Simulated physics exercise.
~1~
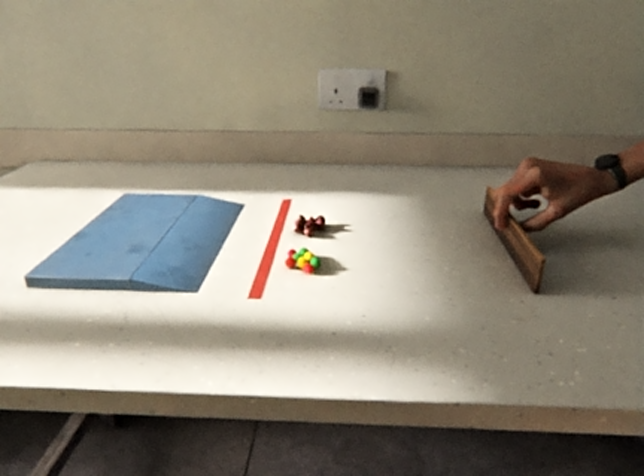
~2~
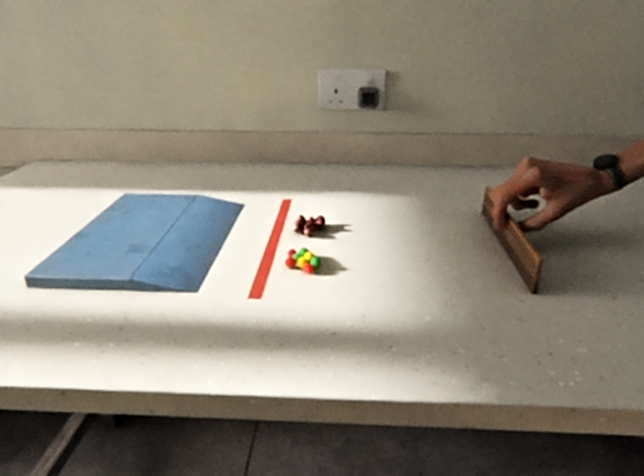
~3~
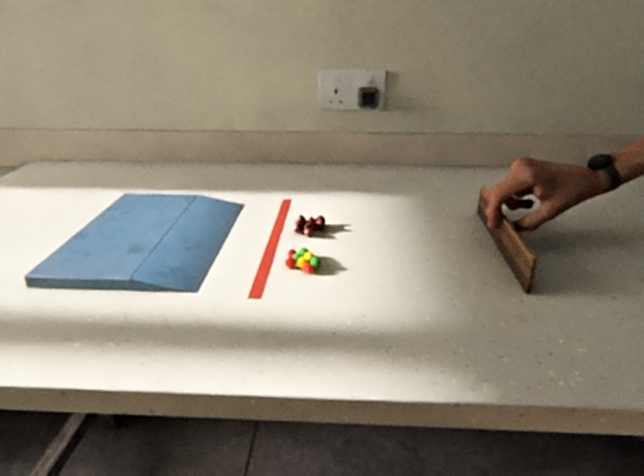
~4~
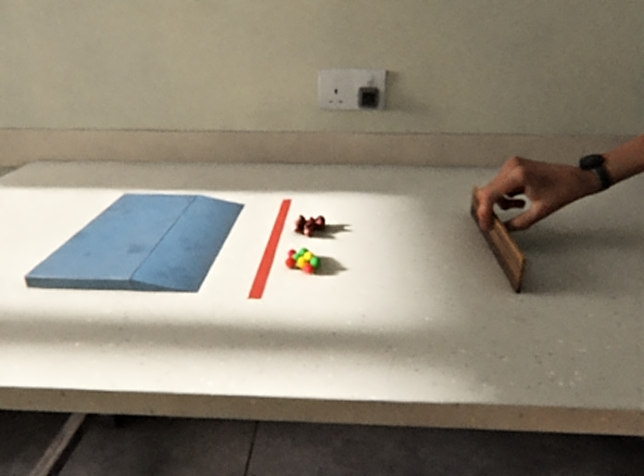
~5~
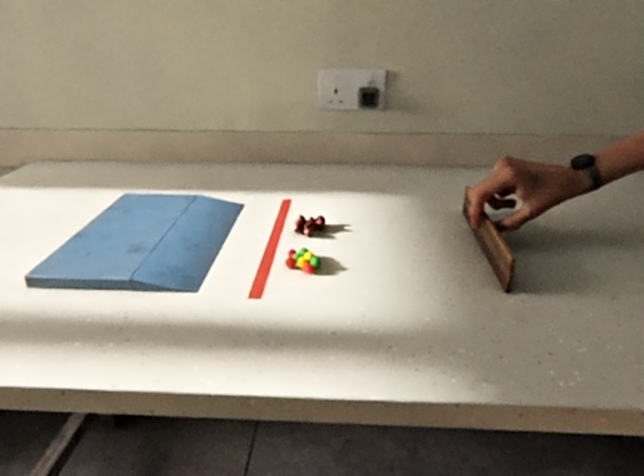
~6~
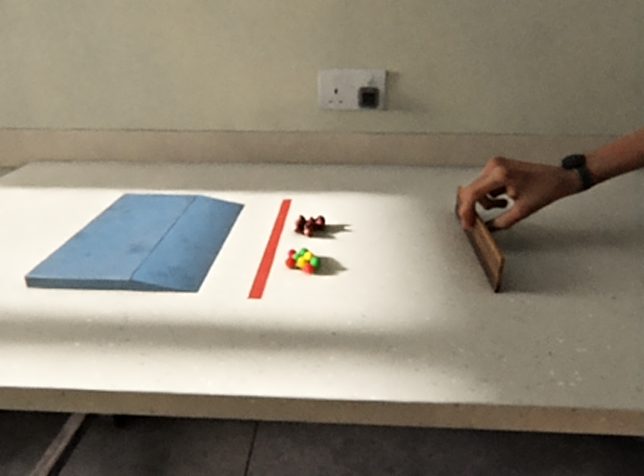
A hand wearing a dark wristband holds a strip of wood upright at the right of a pale speckled table, seen from the front and slightly above. Left of centre, a dark red cluster sits behind a red, green and yellow one, beside red tape and a low blue wedge, with a wall socket behind. The hand stays nearly still, then slides the strip slowly a short way left, while everything else and the camera remain still.
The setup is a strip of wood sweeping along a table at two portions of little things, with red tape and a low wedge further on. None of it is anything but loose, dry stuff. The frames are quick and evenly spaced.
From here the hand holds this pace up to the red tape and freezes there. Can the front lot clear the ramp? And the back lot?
Front lot - stuck below. Back lot - stuck below.
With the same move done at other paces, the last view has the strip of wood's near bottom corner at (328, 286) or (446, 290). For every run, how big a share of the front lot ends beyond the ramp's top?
About 100 %, then about 0 %.
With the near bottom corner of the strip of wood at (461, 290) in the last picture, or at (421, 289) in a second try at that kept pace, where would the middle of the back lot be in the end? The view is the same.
At about (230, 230), and at (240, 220).
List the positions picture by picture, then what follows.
In the first frame, strip of wood at (535, 268), at rest; red tape at (286, 203); top of the ramp at (136, 271); front lot at (303, 263), a few glass marbles; back lot at (310, 227), a few dried cherries.
In the second frame, strip of wood at (533, 268); back lot at (310, 227).
In the third frame, strip of wood at (526, 268); front lot at (303, 263).
In the fourth frame, strip of wood at (517, 268); back lot at (310, 227).
In the fifth frame, strip of wood at (506, 268); front lot at (303, 263).
In the sixth frame, strip of wood at (496, 267); red tape at (286, 203); top of the ramp at (136, 271); front lot at (303, 263); back lot at (310, 227).
Then, 0.73 s past the last view, strip of wood still moving, near (368, 214); front lot all short of the ramp; back lot all short of the ramp.
Then, 1.48 s past the last view, strip of wood stopped at the red tape; front lot all short of the ramp; back lot all short of the ramp.
Then, 1.76 s past the last view, strip of wood stopped at the red tape; front lot about half on the ramp, about half short of the ramp; back lot all short of the ramp.
Finally, strip of wood stopped at the red tape; front lot none past the top, all short of the ramp; back lot none past the top, all short of the ramp.
